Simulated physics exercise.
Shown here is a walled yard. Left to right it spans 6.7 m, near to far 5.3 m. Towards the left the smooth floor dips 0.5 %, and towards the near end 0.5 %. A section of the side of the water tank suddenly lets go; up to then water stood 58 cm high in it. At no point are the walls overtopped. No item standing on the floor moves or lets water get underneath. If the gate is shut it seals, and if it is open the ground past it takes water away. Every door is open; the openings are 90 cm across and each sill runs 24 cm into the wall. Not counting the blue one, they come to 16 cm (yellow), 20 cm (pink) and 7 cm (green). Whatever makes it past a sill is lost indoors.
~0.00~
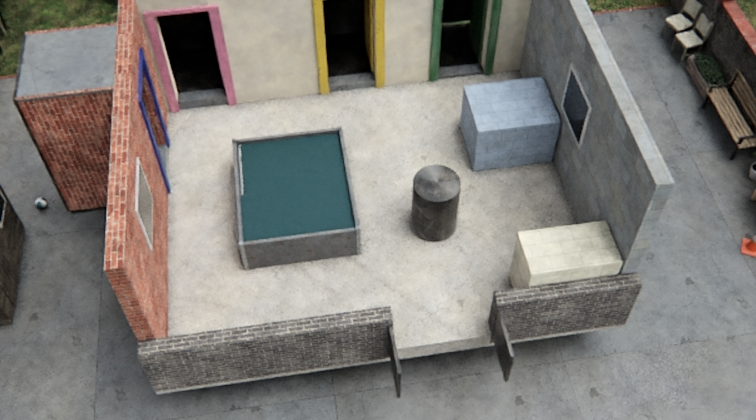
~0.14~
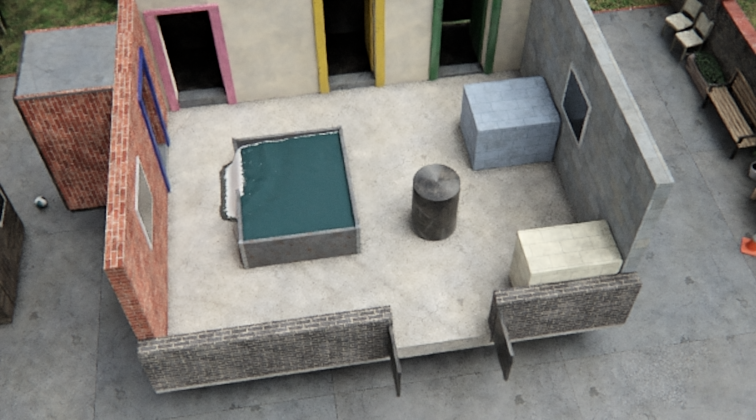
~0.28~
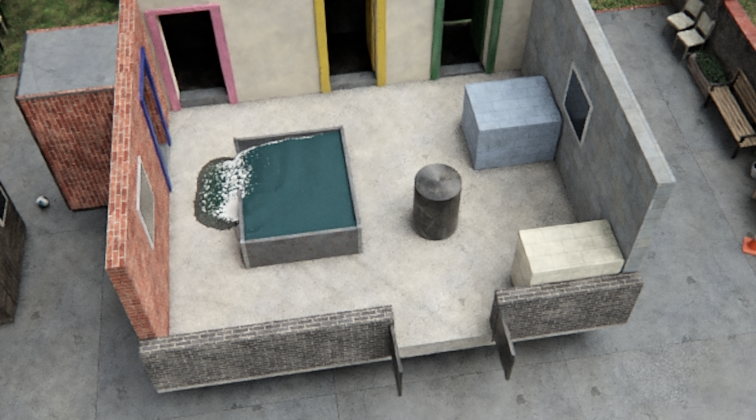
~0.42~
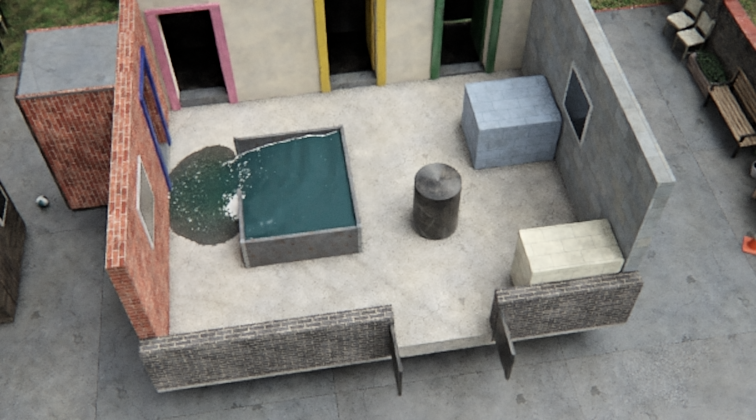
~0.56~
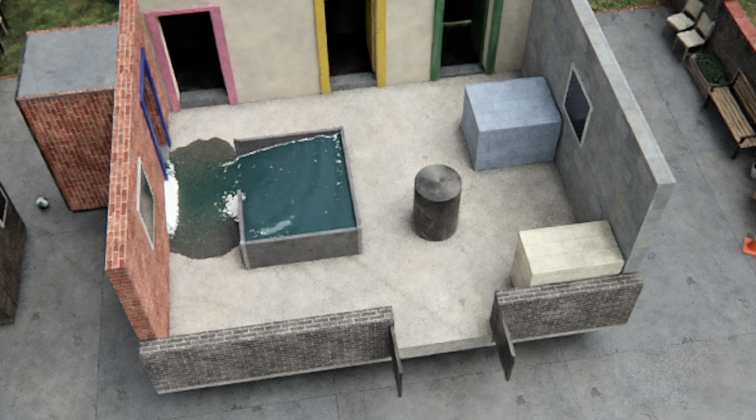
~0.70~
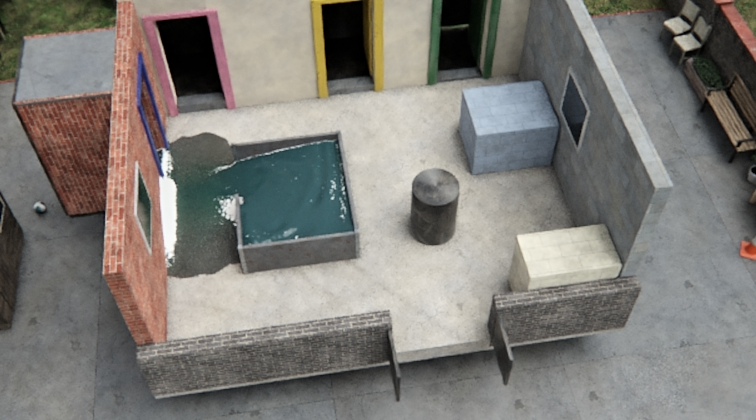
Walled yard with a water tank giving way on its left side, water pouring out and spreading across the floor to the blue door.
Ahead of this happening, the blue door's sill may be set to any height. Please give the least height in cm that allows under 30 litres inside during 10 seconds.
It would have to be roughly 29 cm high.
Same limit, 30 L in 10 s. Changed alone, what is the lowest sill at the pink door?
Pink - roughly 19 cm.
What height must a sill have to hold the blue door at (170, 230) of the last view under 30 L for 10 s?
28 cm.
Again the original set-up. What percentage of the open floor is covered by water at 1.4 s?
Approximately 15 % of it.
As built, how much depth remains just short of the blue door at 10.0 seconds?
It stands about 8.5 centimetres deep.
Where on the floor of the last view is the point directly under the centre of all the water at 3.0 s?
Look at about (254, 216) in the last view.
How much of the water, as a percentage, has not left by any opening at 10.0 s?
I'd put it at about 80 per cent.
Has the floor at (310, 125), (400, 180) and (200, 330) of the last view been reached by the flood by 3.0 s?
In turn: Under water, dry, under water.
After 1.4 s water covers 15 % of the floor, deepest (40 cm) near (178, 199); 31 cm at the blue door, 68 litres in over its 10 cm sill.
After 3.0 s water covers 40 % of the floor, deepest (30 cm) near (167, 118); 22 cm at the blue door, 242 litres in over its 10 cm sill.
After 10.0 s water covers 100 % of the floor, deepest (10 cm) near (526, 319); 9 cm at the blue door, 337 litres in over its 10 cm sill.
At the blue door as built, the water arrived by 0.6 s and peaked near 31 cm at 1.6 s.
With a sill of 23.5 cm, 70 litres would have come in within the 10 s; with 32 cm, 15 litres. So under 30 litres takes about 29 cm.
